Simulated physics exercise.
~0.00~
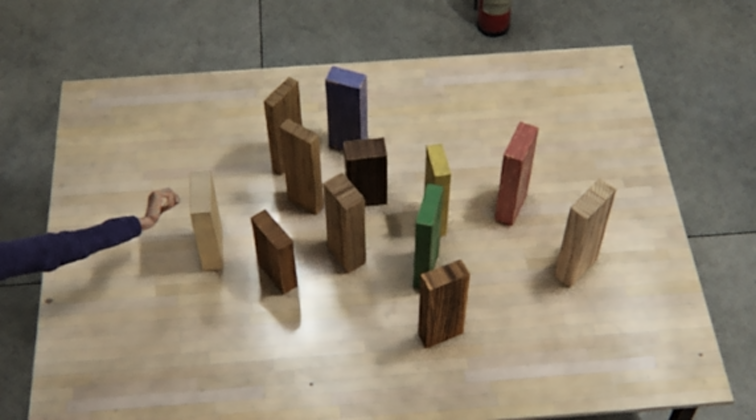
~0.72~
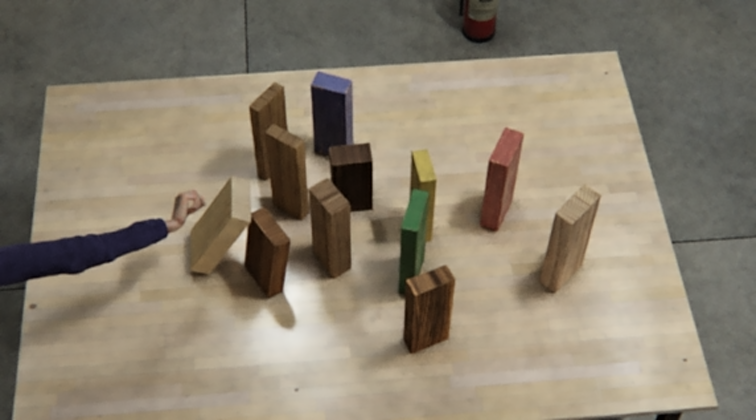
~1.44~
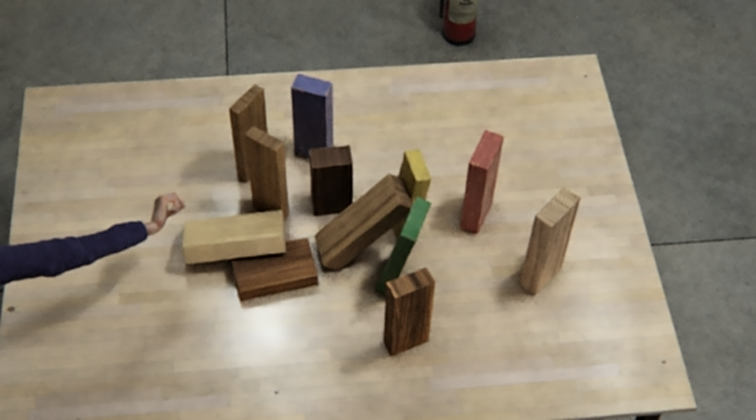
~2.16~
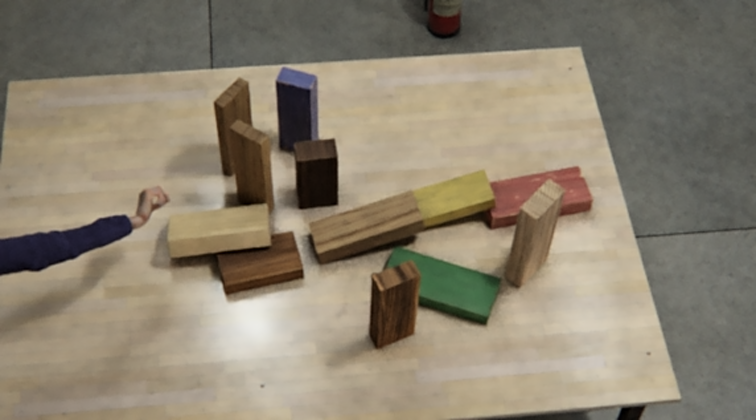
A finger tips a pale block, toppling five others including the yellow, green and red.
